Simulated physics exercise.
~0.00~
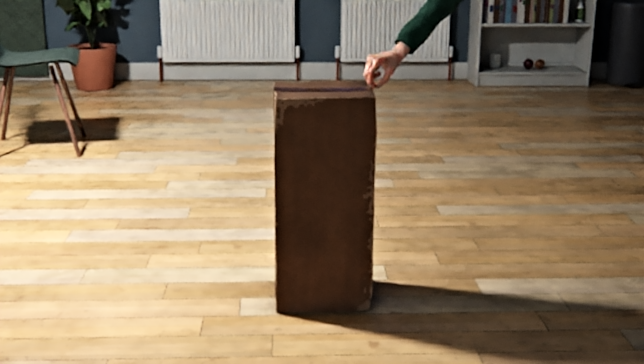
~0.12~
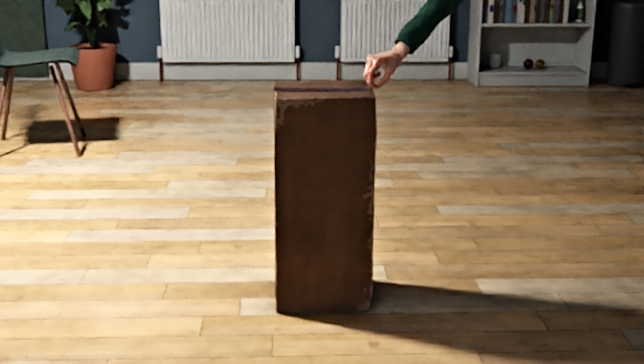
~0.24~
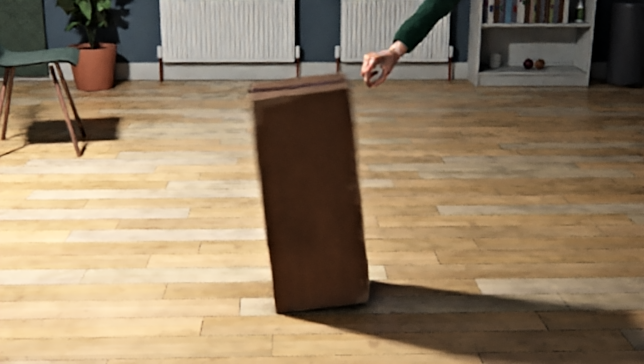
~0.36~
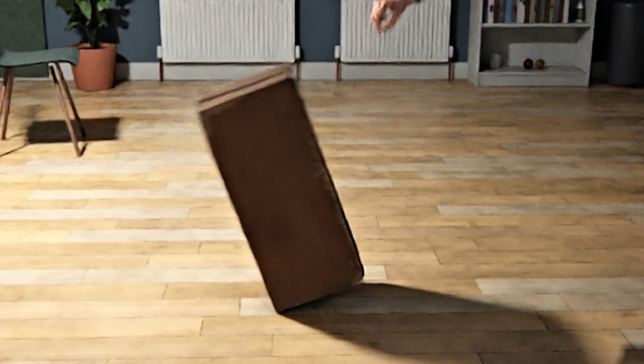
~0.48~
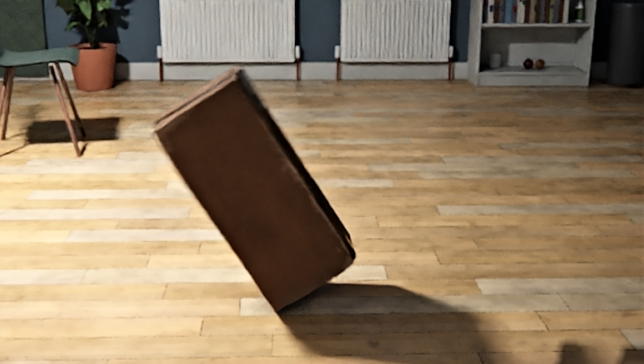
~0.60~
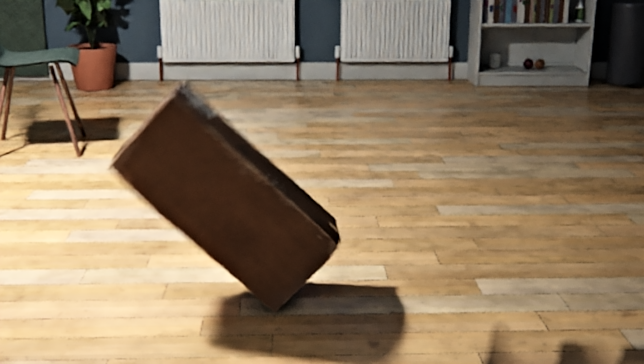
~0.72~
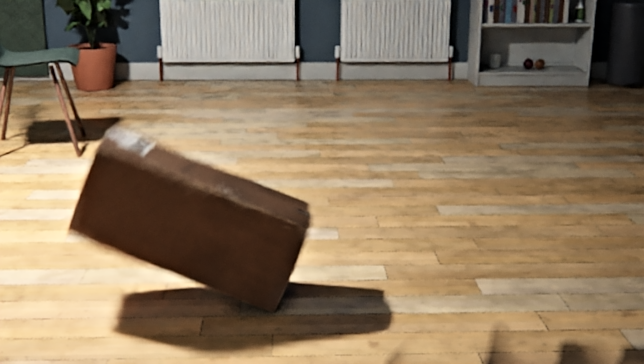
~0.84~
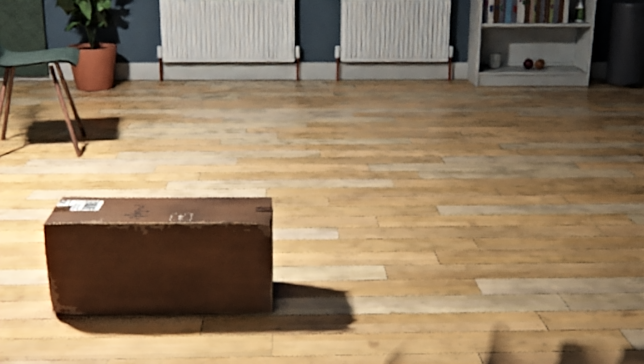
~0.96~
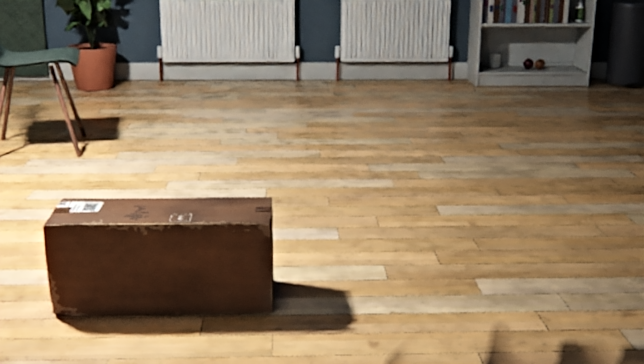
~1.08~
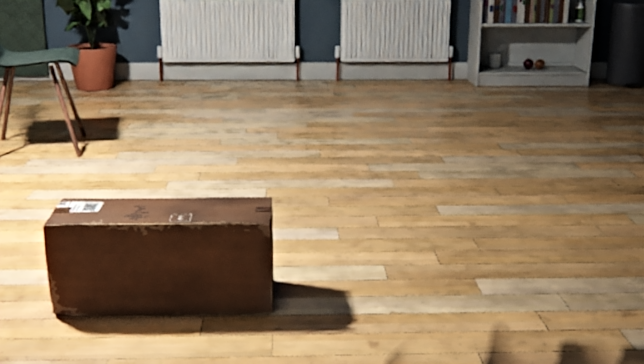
A tall brown parcel tips left as a hand lets go and lands on its side.
